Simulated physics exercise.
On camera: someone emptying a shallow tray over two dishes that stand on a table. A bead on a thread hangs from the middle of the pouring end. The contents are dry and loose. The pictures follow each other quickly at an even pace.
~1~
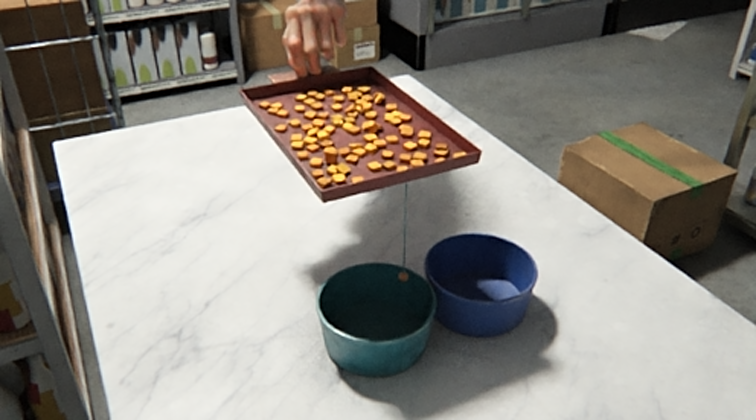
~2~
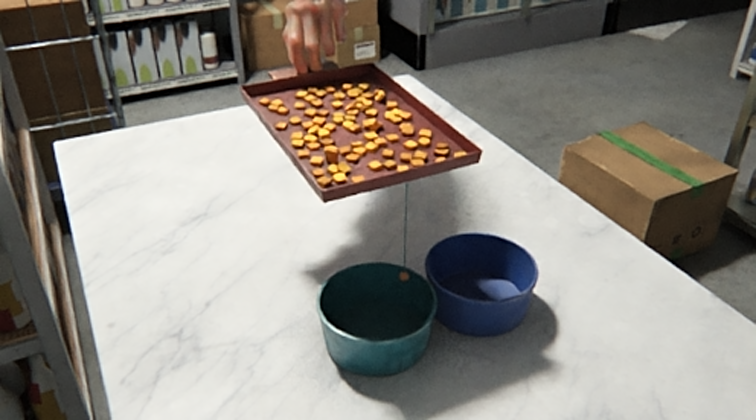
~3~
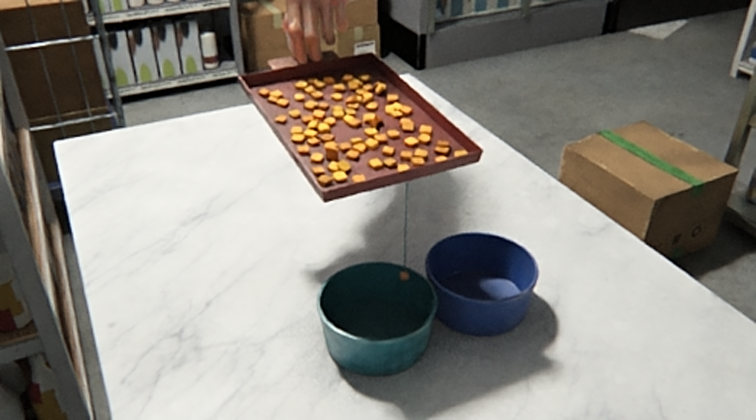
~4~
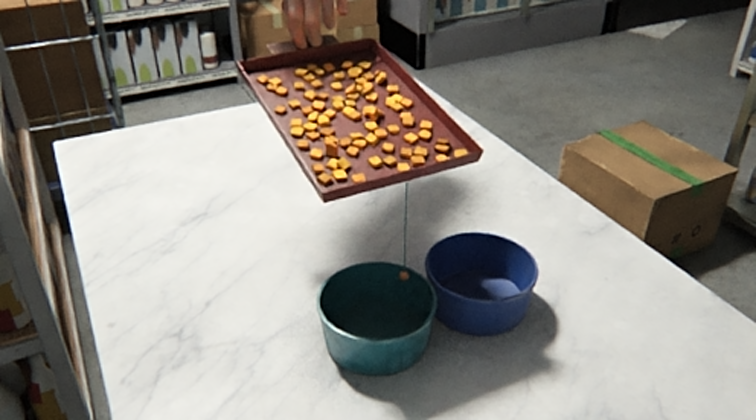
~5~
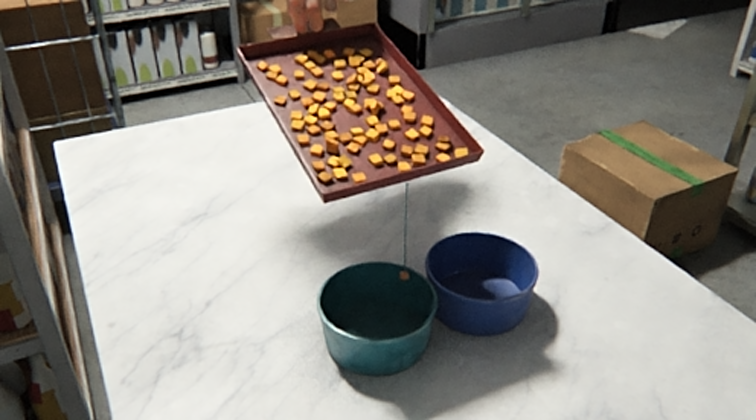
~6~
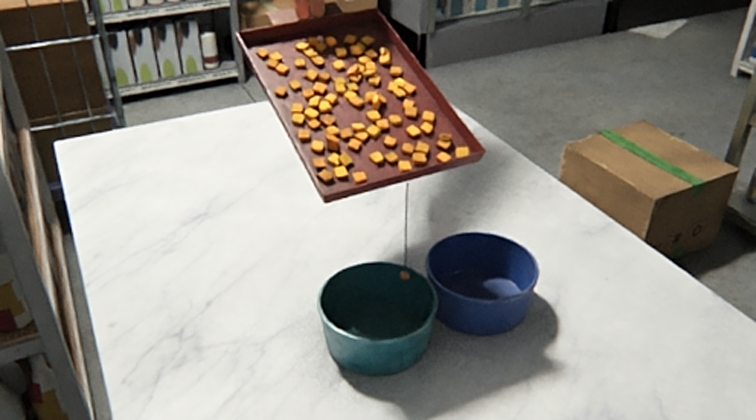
Maroon tray of small orange crackers being tilted gradually by a hand, its far end rising above green and blue bowls.
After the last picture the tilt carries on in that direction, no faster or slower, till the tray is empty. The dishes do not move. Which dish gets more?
The left-hand dish gets more.
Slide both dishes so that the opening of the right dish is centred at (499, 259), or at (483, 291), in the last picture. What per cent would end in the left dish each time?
The first gives 50 %, the second 60 %.
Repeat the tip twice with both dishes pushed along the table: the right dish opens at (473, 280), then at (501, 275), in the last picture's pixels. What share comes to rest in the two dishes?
The first gives 80 %, the second 80 %.
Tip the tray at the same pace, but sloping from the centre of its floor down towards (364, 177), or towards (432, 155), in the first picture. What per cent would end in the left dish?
Roughly 70 per cent, and 0 per cent.
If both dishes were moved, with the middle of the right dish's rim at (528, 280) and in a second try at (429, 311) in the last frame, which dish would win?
First the left dish, then the right-hand dish.
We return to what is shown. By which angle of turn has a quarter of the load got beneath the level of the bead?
Around 115° of tilt.
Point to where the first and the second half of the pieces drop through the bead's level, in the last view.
The first part at (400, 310); the rest at (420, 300).
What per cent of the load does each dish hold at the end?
The left dish has 50 per cent, the right dish has 10.
Soon, tray tipped steeply; nearly all on the tray; a stray few in the air.
A while on, tray tipped past a quarter turn; nearly all on the tray; a stray few in the left dish; a stray few outside both; a stray few in the air.
Towards the end, tray tipped past a quarter turn; about half in the left dish; a small part in the right dish; about half outside both.
Finally, tray tipped past a quarter turn; about half in the left dish; a small part in the right dish; about half outside both.
